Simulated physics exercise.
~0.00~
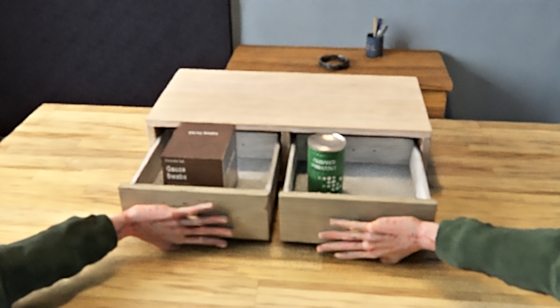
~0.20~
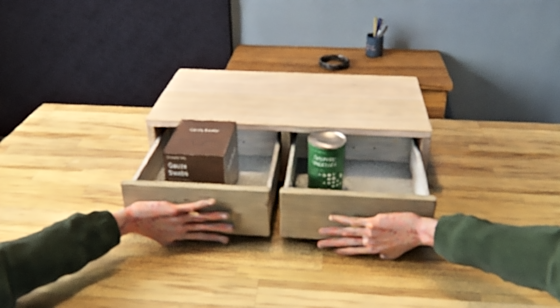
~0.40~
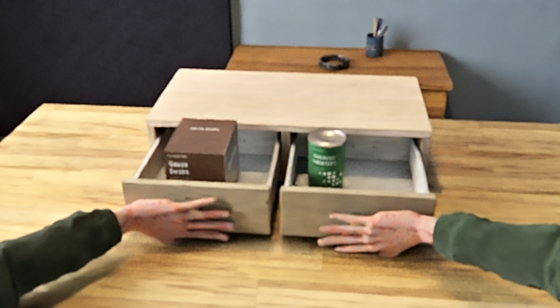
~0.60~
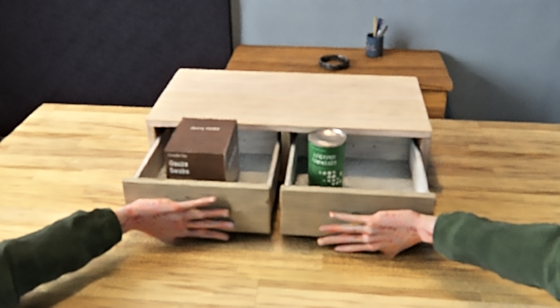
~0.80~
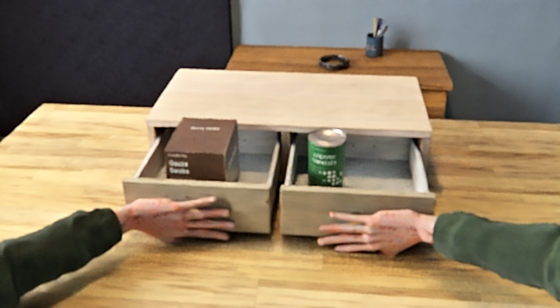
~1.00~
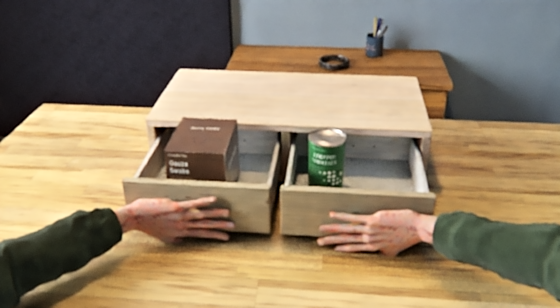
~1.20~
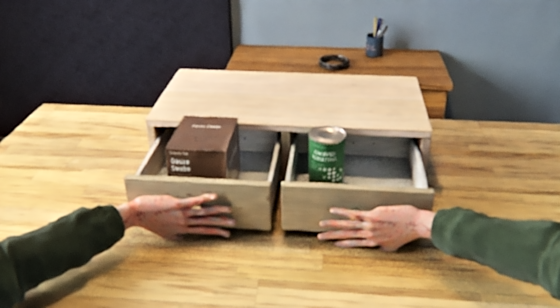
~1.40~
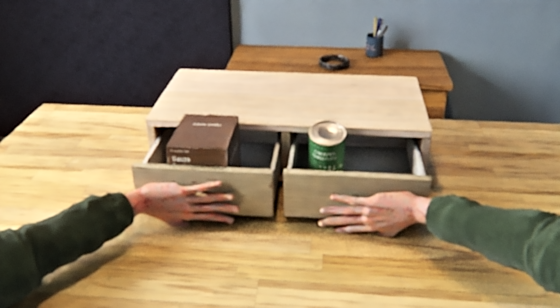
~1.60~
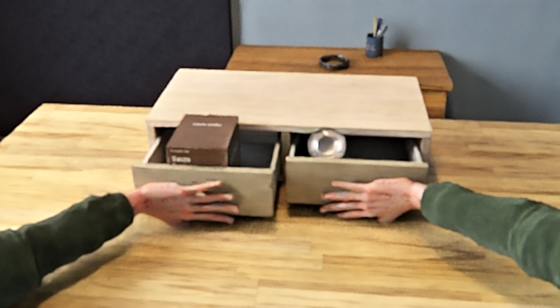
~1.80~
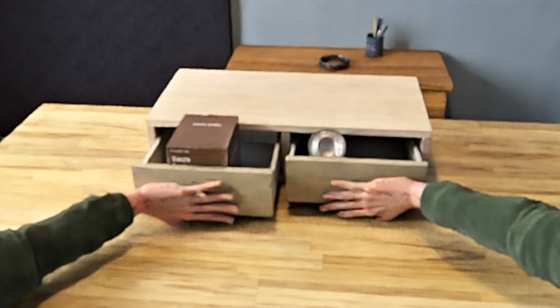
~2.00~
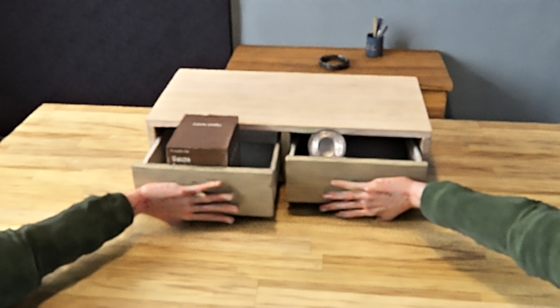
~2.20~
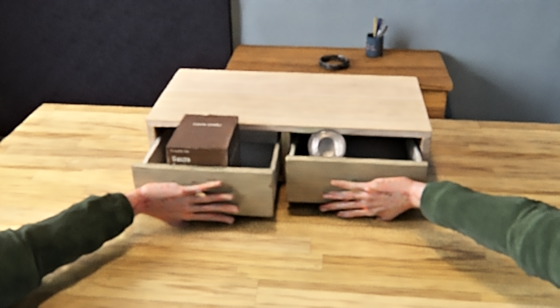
We see two hands resting against the open drawers of a low wooden cabinet, a brown box in the left and a green can in the right. The hands push both drawers partway in, the can tips over backward, and both drawers stay ajar.
